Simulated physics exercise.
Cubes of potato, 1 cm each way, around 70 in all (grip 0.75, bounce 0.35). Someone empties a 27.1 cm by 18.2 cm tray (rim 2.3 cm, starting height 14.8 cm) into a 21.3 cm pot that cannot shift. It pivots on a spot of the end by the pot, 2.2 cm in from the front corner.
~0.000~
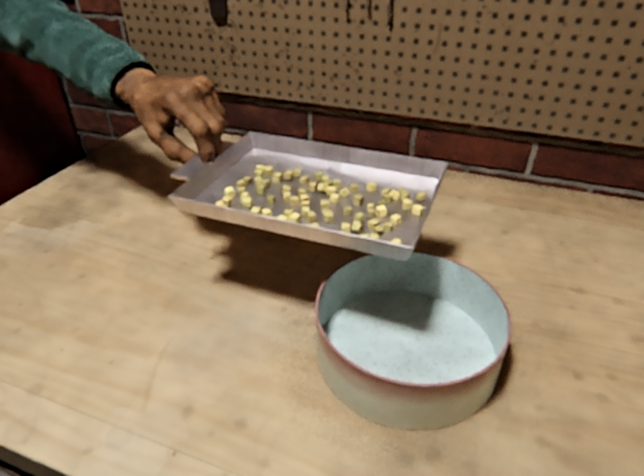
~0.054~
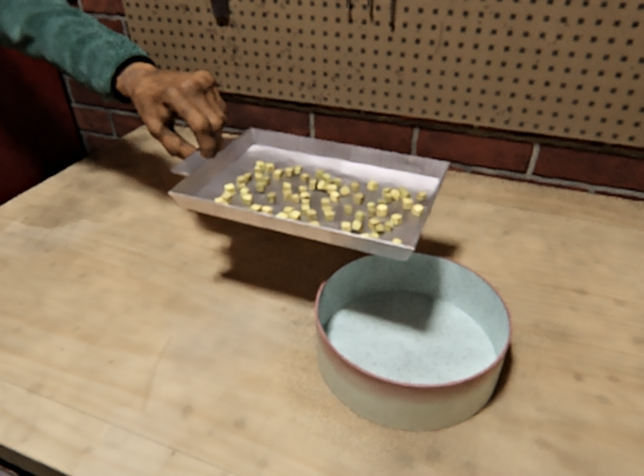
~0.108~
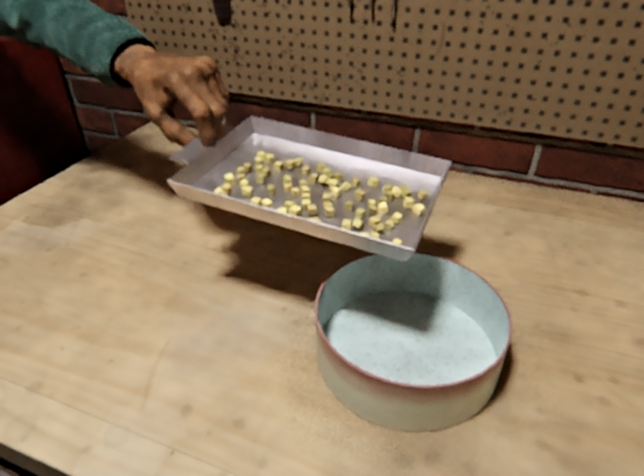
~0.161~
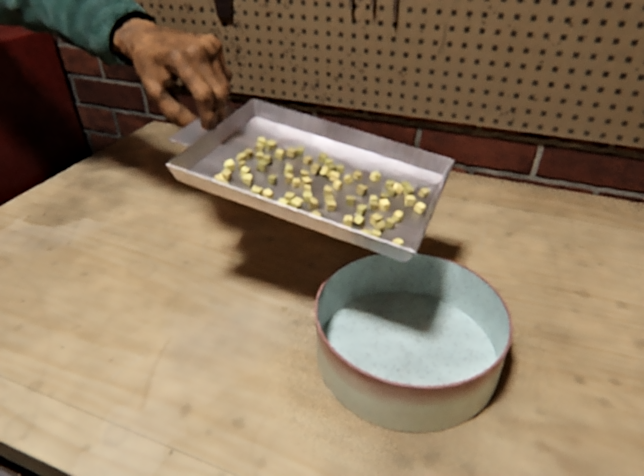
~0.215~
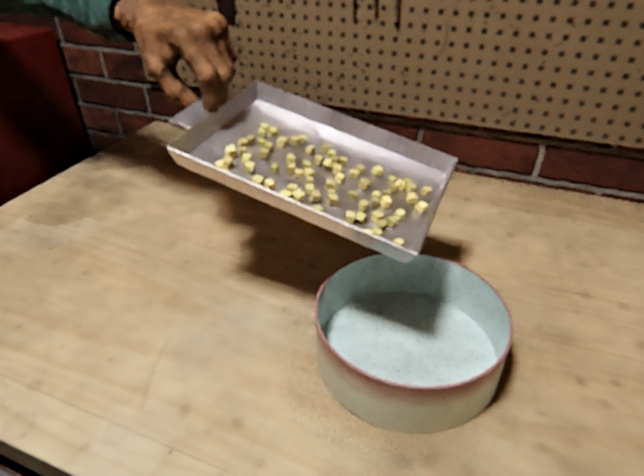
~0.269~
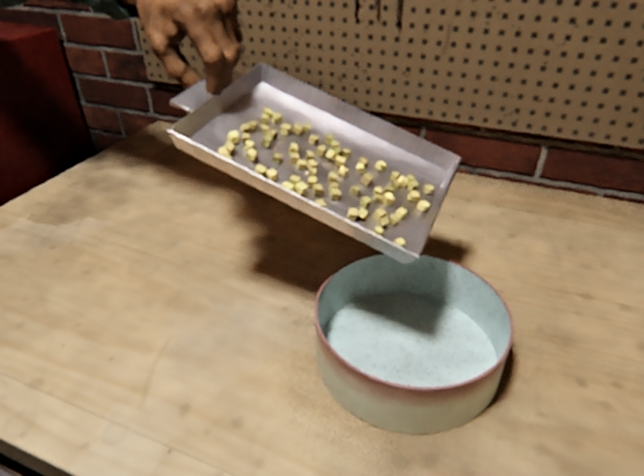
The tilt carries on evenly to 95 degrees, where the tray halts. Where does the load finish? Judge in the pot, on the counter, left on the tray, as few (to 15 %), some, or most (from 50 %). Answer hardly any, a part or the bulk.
Pot the bulk, counter hardly any, tray hardly any.
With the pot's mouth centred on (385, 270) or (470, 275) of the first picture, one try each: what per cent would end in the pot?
About 40 and 70 per cent.
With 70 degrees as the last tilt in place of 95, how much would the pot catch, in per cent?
In that case some 45 per cent.
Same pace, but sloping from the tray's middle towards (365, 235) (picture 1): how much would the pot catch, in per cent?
Some 100 per cent.
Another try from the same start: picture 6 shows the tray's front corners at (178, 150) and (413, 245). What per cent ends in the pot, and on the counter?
Pot 80, counter 15.
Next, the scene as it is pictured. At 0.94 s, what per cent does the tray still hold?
Roughly 55 per cent.
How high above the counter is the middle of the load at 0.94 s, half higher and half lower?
Some 16 cm.
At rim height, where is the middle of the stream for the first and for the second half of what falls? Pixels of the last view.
First near (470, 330), later near (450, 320).
Then, at 0.67 s, tilt 55 degrees; the tray holds 100 %, the pot 0 %.
Then, at 0.94 s, tilt 80 degrees; the tray holds 55 %, the pot 30 %.
Then, at 1.32 s, tilt 95 degrees; the tray holds 20 %, the pot 65 %.
By 2.5 s all is still; pot 95 %, counter 5 %, tray 0 %.
